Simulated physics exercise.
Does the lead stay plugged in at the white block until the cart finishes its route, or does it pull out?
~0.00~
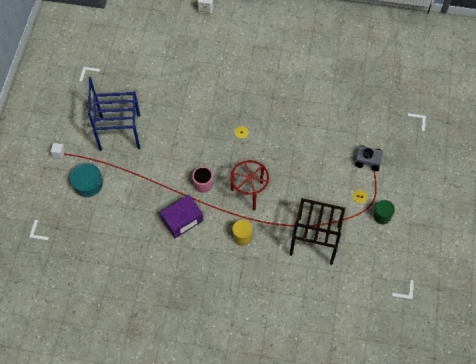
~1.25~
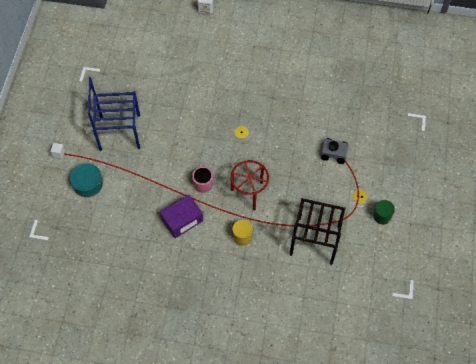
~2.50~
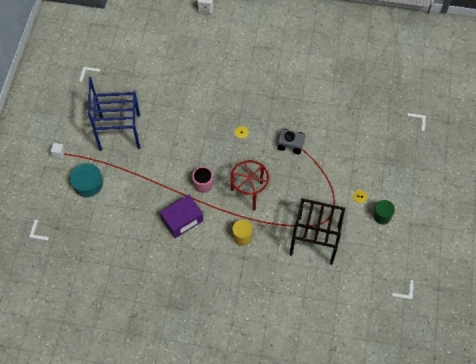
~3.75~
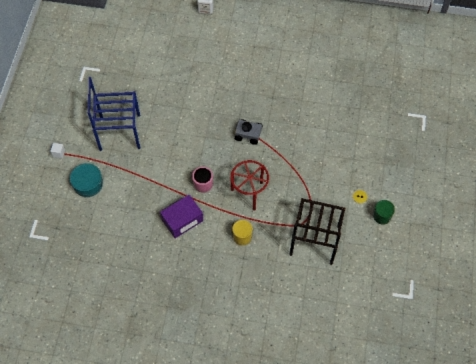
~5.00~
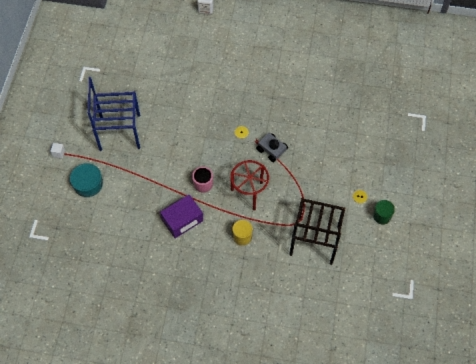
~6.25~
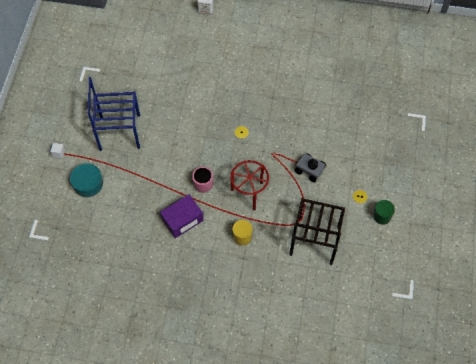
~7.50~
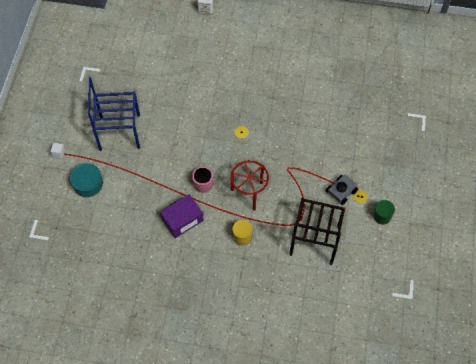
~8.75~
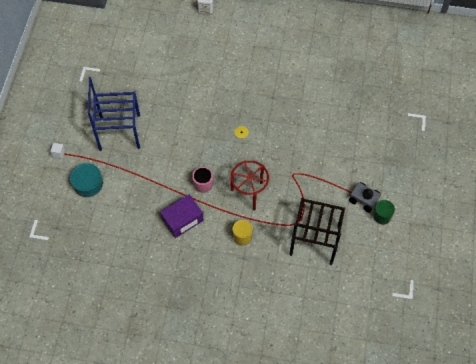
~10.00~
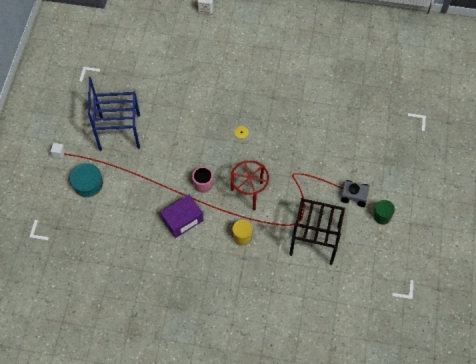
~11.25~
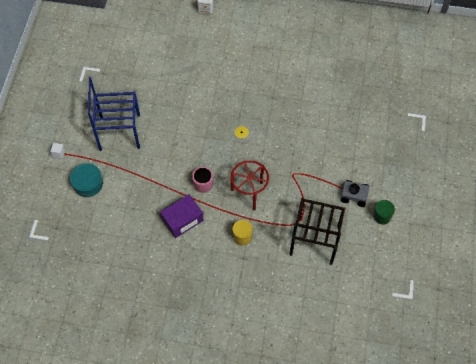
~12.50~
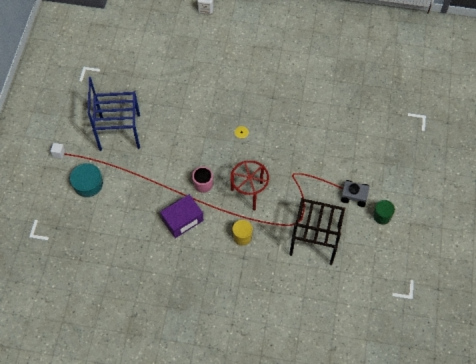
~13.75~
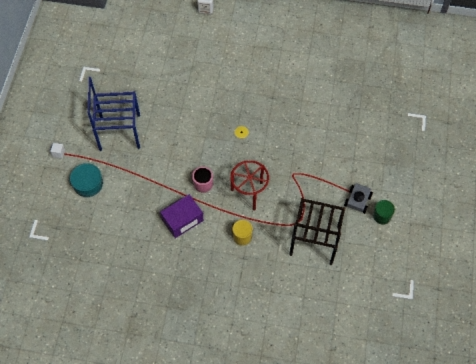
It stays plugged in. The red lead is still joined to the white block when the cart comes to rest beside the green bin.
